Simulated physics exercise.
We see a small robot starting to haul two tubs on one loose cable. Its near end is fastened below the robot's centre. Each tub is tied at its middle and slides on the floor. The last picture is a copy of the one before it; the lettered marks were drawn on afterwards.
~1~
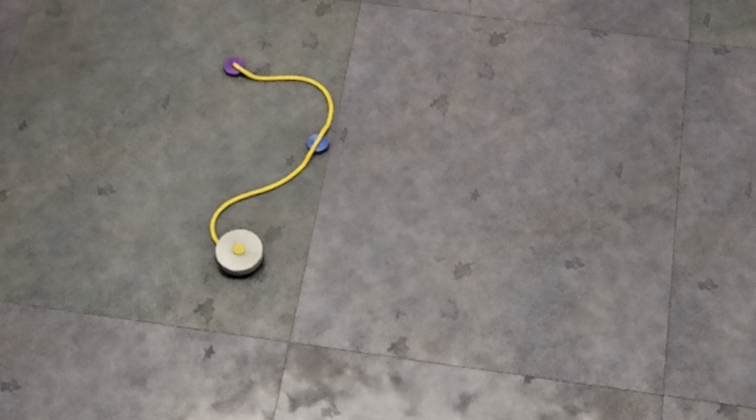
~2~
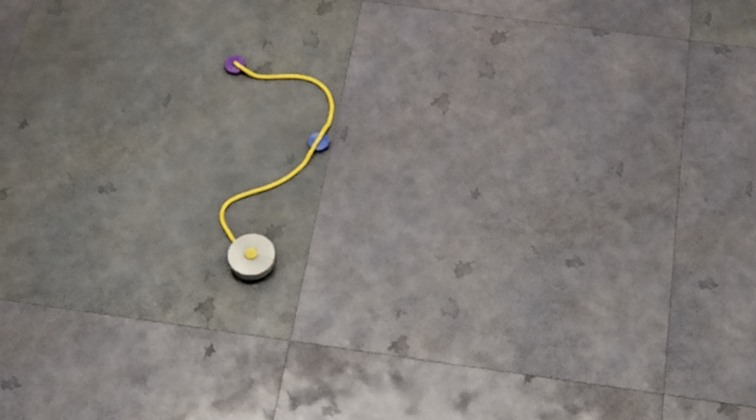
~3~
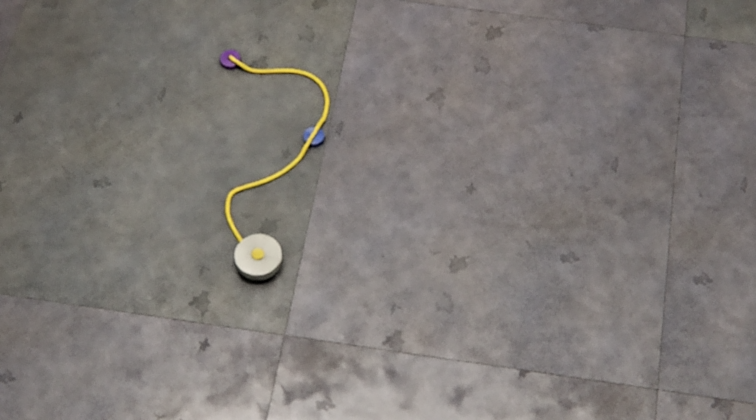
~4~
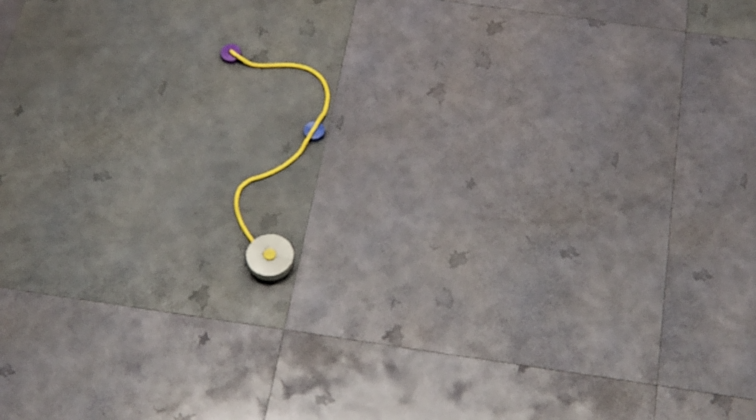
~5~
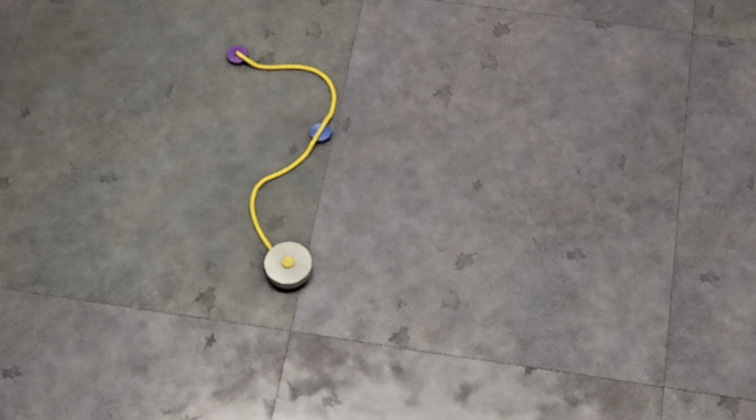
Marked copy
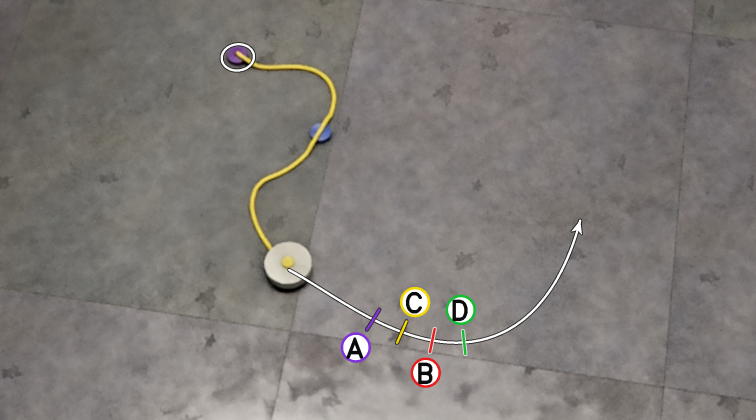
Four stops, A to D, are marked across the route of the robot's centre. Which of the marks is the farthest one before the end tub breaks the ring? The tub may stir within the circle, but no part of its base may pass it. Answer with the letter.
As far as tick C.
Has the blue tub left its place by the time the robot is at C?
By then, yes.
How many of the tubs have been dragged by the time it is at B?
By then, two.
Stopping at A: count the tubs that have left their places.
One.
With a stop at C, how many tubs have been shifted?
One.
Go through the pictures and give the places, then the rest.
Robot (240, 253); purple tub (234, 67); blue tub (318, 144), in the first picture.
Robot (252, 258); purple tub (235, 65), in the second picture.
Robot (259, 258); purple tub (230, 59), in the third picture.
Robot (270, 258); purple tub (231, 53), in the fourth picture.
Robot (288, 266); purple tub (238, 55); blue tub (321, 133), in the fifth picture.
On the marked copy, A at (373, 320); B at (432, 341); C at (402, 332); D at (464, 343); the ring at (238, 57); the route from (289, 270) via (464, 343) to (580, 221).
Following C. Soon after the start, robot (327, 289); purple tub (238, 55); blue tub (321, 133).
Later, robot (366, 312); purple tub (238, 55); blue tub (324, 145).
In the end, robot (402, 328); purple tub (238, 55); blue tub (331, 167); the ringed tub at the far end is still in its ring.
As for the rest, A is safe but short; B drags the last tub to (245, 64); D drags the last tub to (254, 76).
